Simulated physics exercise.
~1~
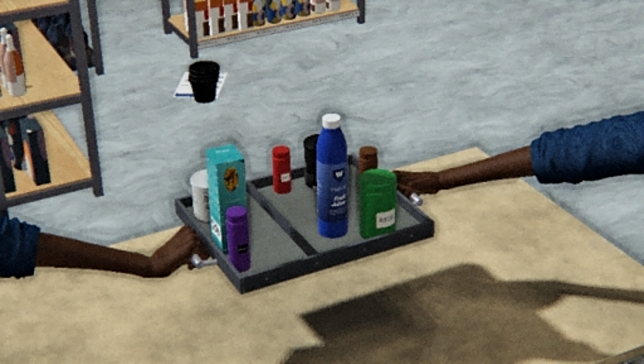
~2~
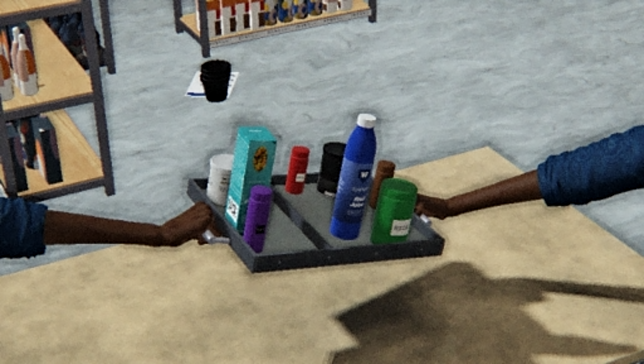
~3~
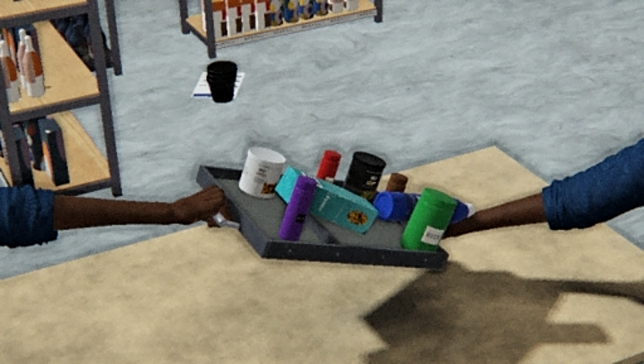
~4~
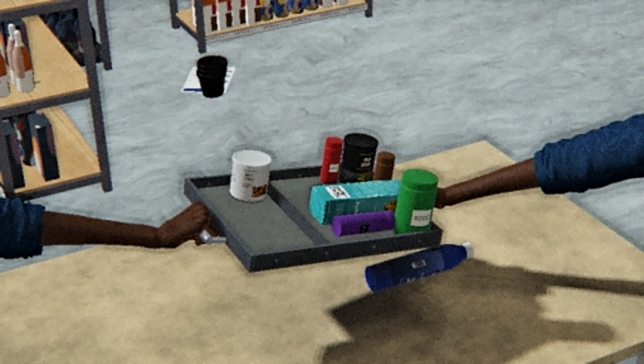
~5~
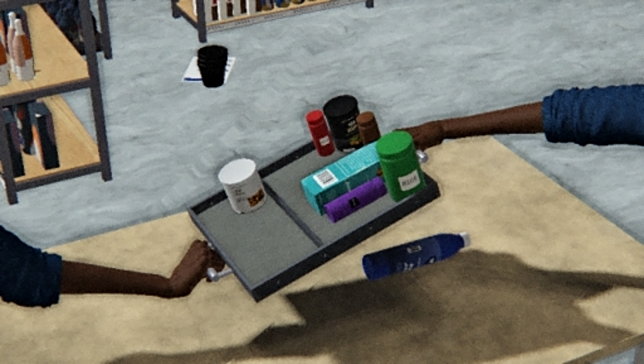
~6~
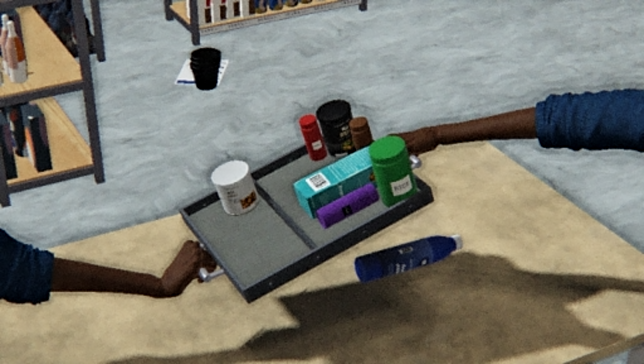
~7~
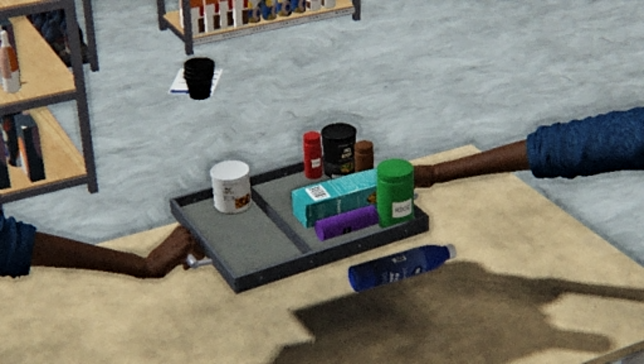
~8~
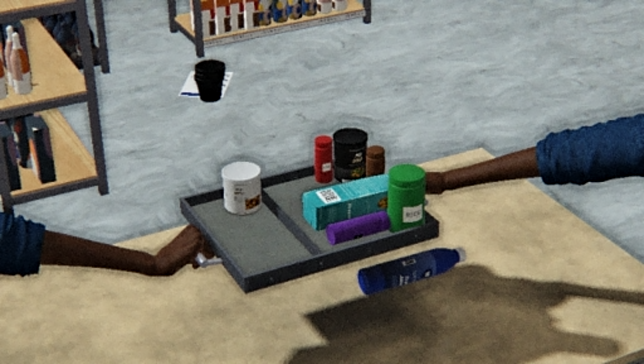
Two hands tilt a tray right, then left, and level it, toppling items and spilling one bottle.
